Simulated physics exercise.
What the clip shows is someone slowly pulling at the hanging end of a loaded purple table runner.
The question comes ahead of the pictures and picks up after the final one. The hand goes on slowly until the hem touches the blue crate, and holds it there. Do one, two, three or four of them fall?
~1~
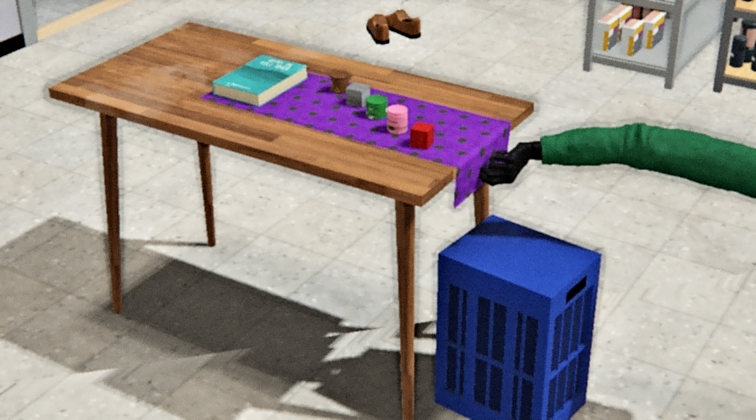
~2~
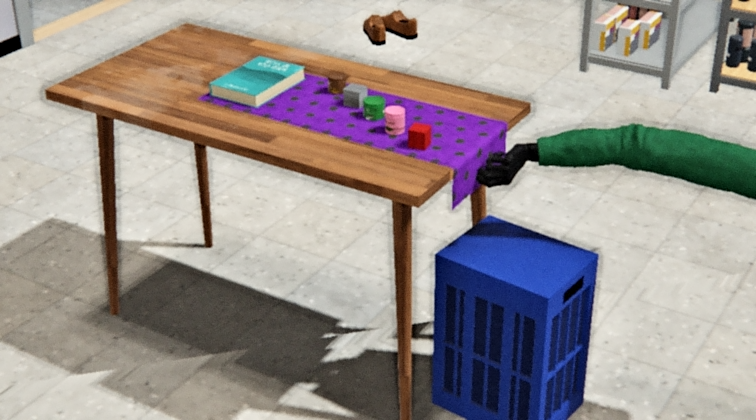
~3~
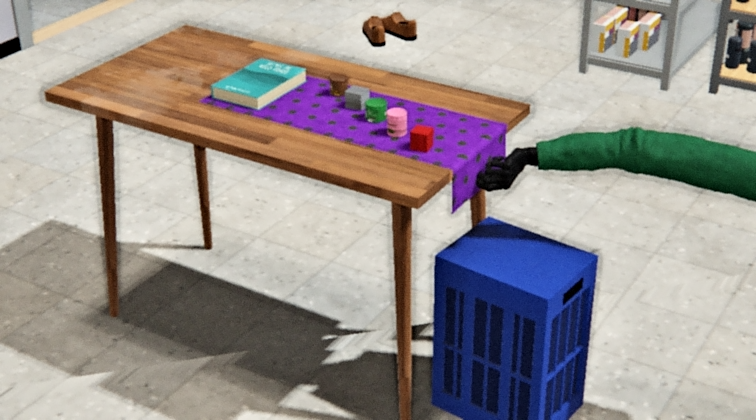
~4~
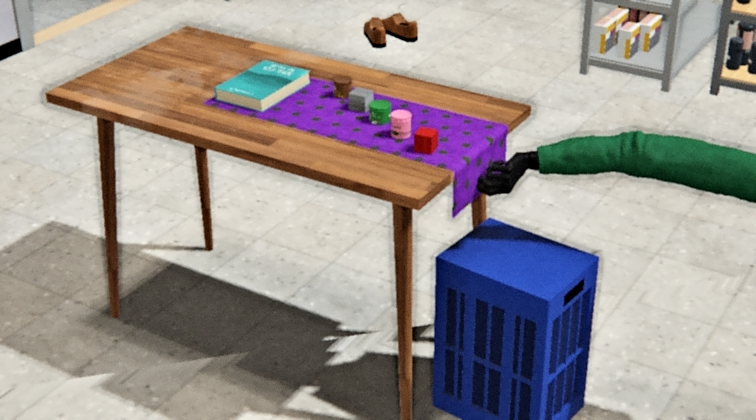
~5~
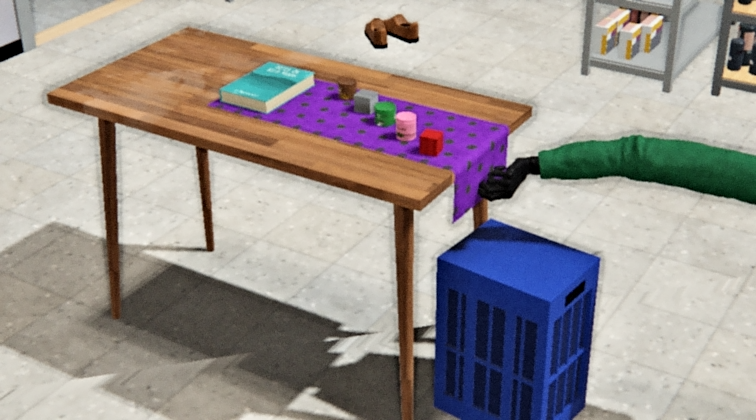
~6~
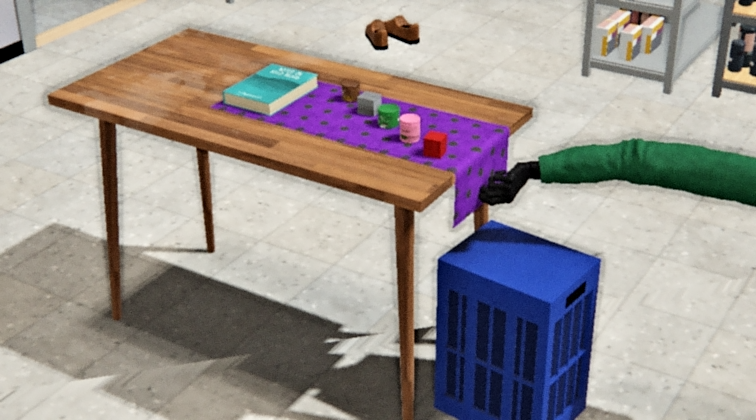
The final total over the edge will be one.
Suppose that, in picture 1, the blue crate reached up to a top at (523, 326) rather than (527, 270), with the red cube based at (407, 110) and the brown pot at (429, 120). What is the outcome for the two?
So the red cube leaves, and the brown pot leaves.
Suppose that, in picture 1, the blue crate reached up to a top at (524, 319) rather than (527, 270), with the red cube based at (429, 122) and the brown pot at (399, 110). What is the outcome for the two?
Red cube: Off. Brown pot: Off.
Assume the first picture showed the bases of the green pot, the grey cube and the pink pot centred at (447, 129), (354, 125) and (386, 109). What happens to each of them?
The green pot is carried off, the grey cube stays on, the pink pot survives.
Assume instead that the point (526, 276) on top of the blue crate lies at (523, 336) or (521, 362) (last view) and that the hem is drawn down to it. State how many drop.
Result: 3; 4.
Early on, hem near (481, 222); all still up.
Midway, hem on the crate; red cube gone.
Finally, hem on the crate; red cube gone. It carries off one.
